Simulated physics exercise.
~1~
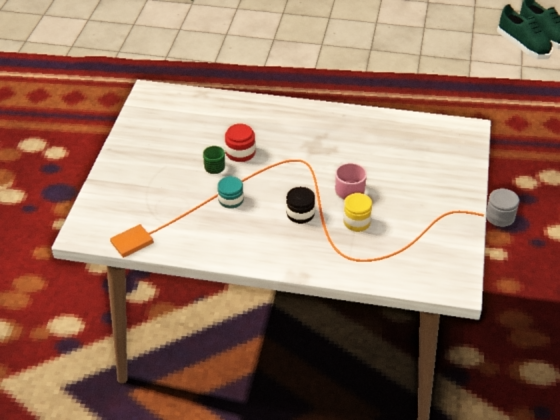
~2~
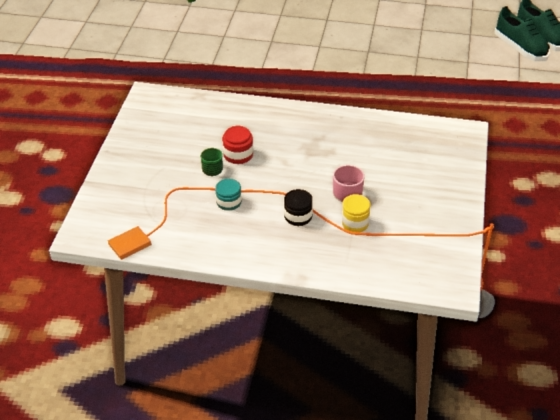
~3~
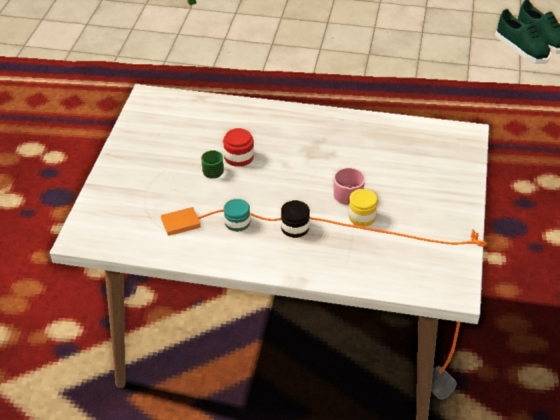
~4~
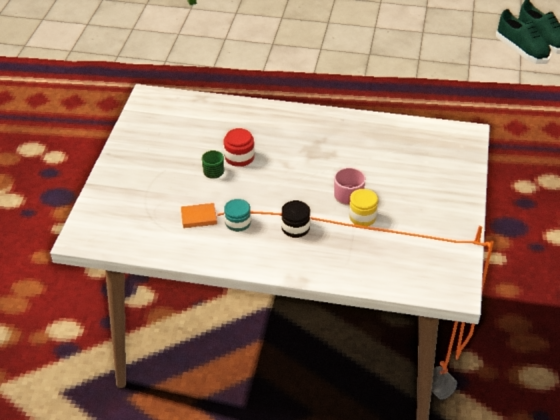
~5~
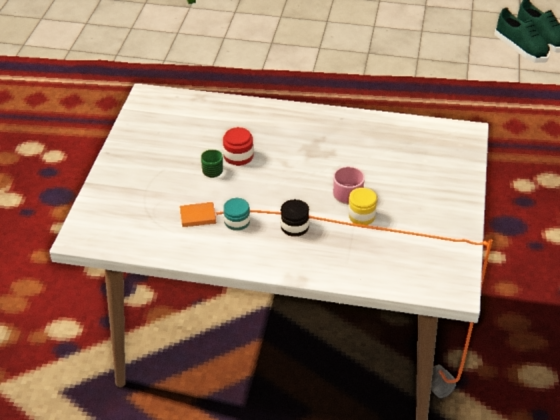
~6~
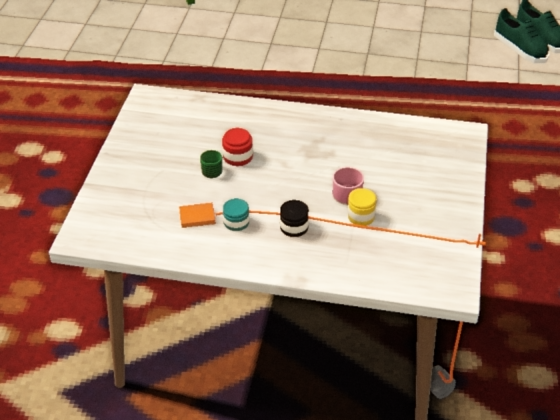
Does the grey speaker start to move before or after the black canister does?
The grey speaker moves before the black canister. It is already dropping off the side while the canister is still in its place, and the canister shifts only afterwards.
